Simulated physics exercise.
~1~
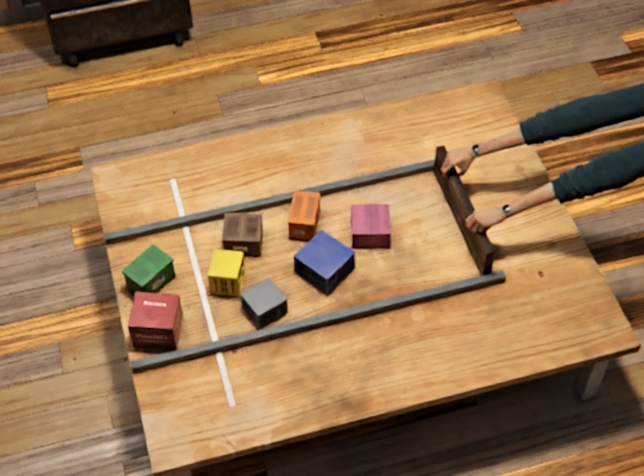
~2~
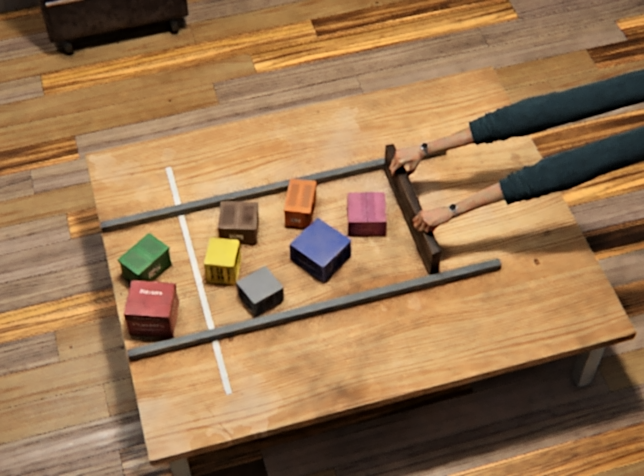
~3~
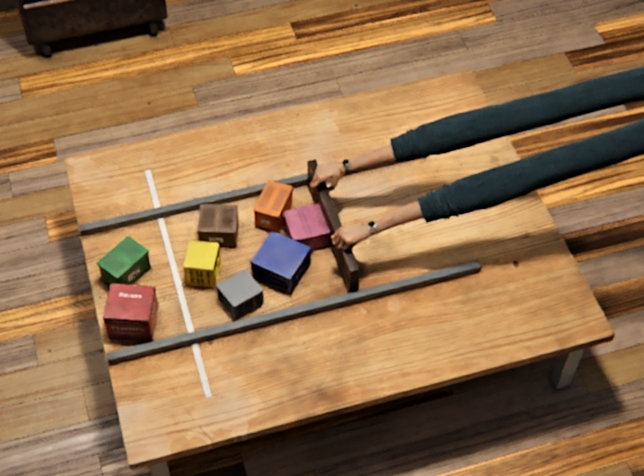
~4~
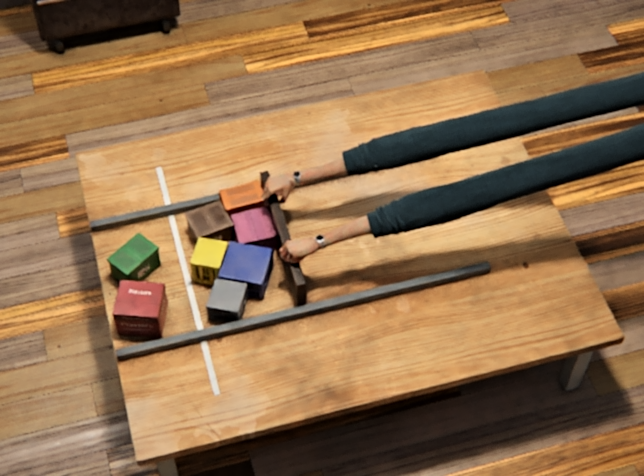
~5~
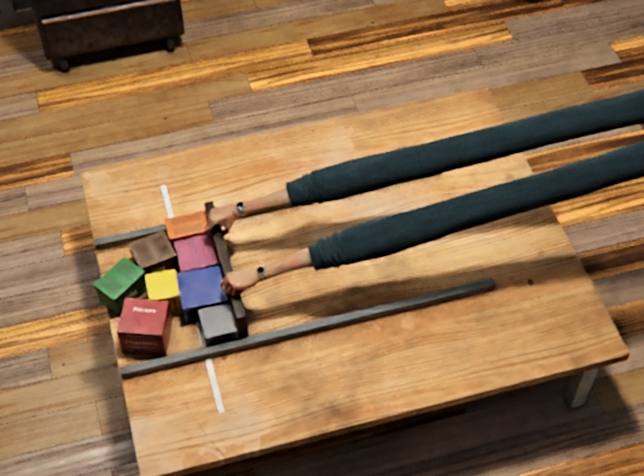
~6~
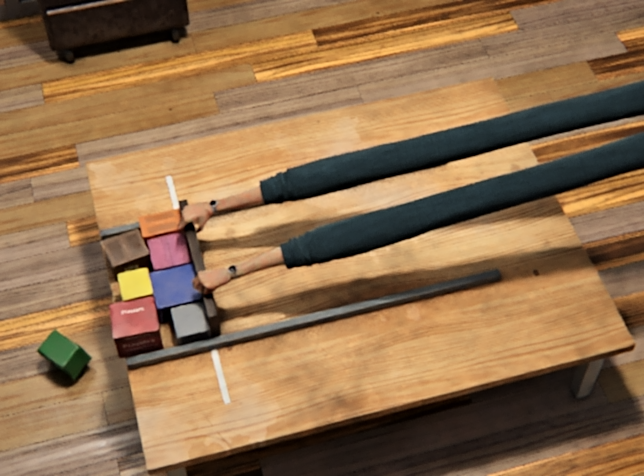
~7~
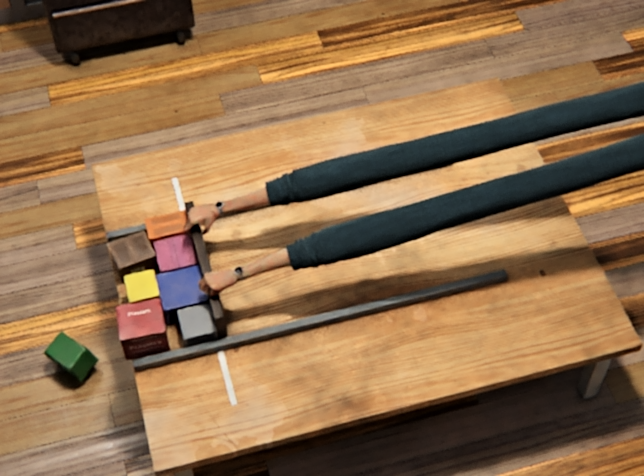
A dark plank, held upright by two hands in dark green sleeves, slides left between two grey rails on a wooden table toward scattered coloured boxes. It reaches the pink box first and pushes it along, then gathers the blue and orange ones. The brown, yellow and grey boxes are swept up too, and the cluster packs tightly as it crosses the white tape. The crowded boxes press against the green and red ones near the left edge. The green box drops to the floor, and the plank stops around the tape with the rest still on the table.
